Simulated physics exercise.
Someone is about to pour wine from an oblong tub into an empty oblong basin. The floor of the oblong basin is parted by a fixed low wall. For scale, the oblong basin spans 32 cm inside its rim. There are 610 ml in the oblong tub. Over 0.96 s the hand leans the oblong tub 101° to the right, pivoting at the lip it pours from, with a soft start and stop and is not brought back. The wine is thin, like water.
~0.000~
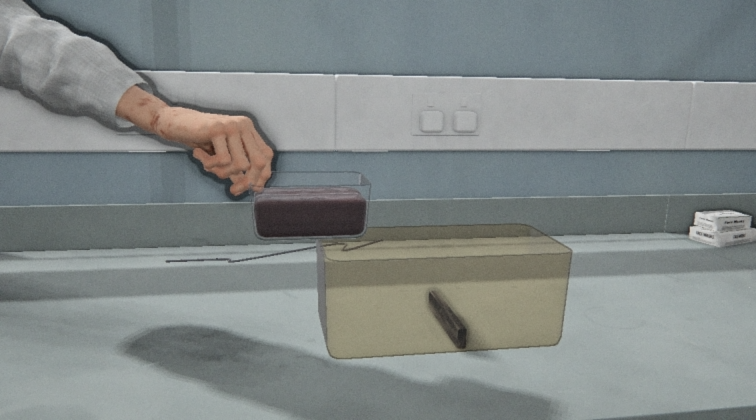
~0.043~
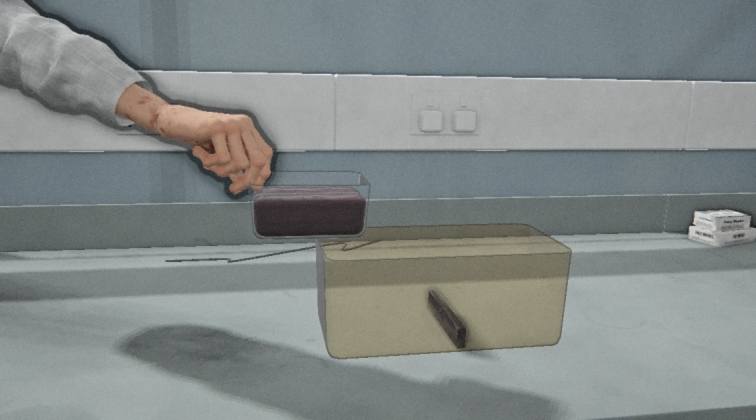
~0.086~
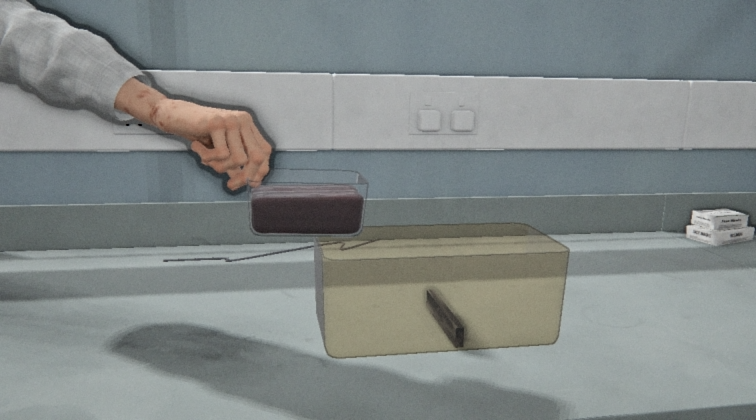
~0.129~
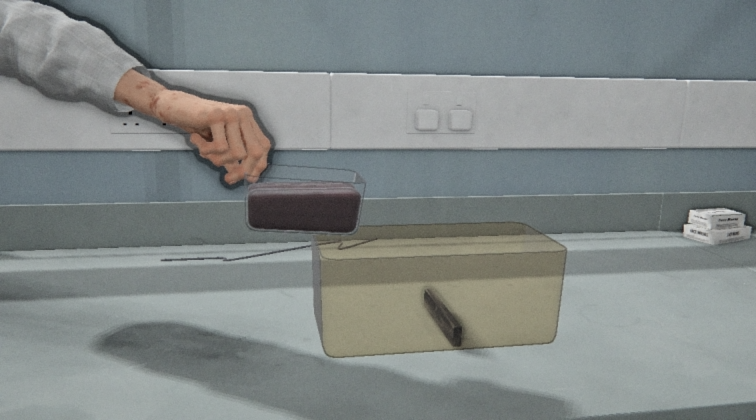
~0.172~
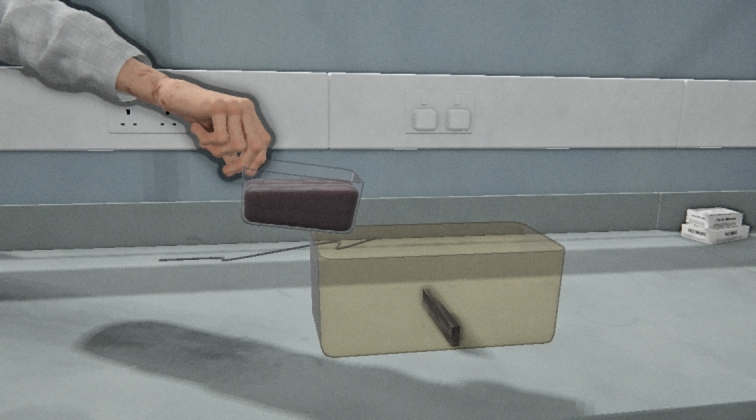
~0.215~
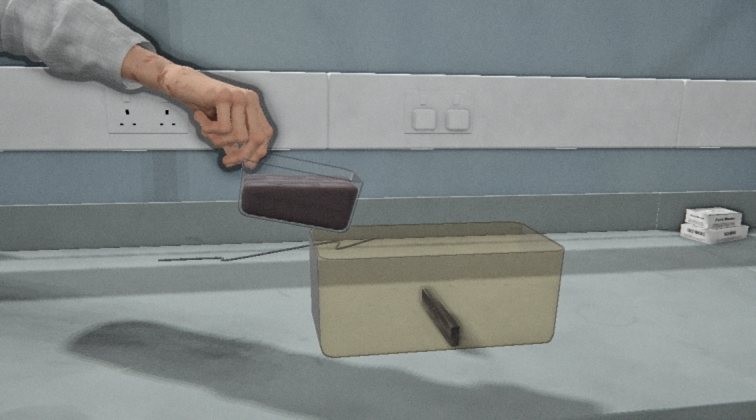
The clip shows a hand holding an oblong tub of dark wine above the left end of an oblong basin on a counter, at first almost still, then gradually leaning the tub slightly to the right.
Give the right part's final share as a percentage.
About 38 per cent.
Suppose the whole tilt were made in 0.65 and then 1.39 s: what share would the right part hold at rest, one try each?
First 45, then 25 per cent.
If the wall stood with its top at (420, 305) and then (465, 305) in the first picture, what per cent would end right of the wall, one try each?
In turn about 75 and 15 per cent.
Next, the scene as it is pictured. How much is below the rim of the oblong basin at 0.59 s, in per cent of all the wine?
Near 8 in a hundred.
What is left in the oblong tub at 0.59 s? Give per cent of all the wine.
About 56 per cent.
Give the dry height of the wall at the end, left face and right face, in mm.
Some 14 mm on the left and 16 mm on the right.
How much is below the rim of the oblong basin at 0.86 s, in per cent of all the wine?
Near 82 in a hundred.
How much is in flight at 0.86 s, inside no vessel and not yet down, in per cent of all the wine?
Some 10 per cent.
After 0.59 s the tilt is 68° and 56 per cent is still to pour, 8 is left of the wall and 0 right of it.
After 0.86 s the tilt is 98° and 9 per cent is still to pour, 42 is left of the wall and 40 right of it.
After 1.15 s the tilt is 101° and 0 per cent is still to pour, 60 is left of the wall and 37 right of it.
After 1.46 s the tilt is 101° and 0 per cent is still to pour, 61 is left of the wall and 38 right of it.
In the end 61 per cent lies left of the wall, 38 right of it and 1 outside.
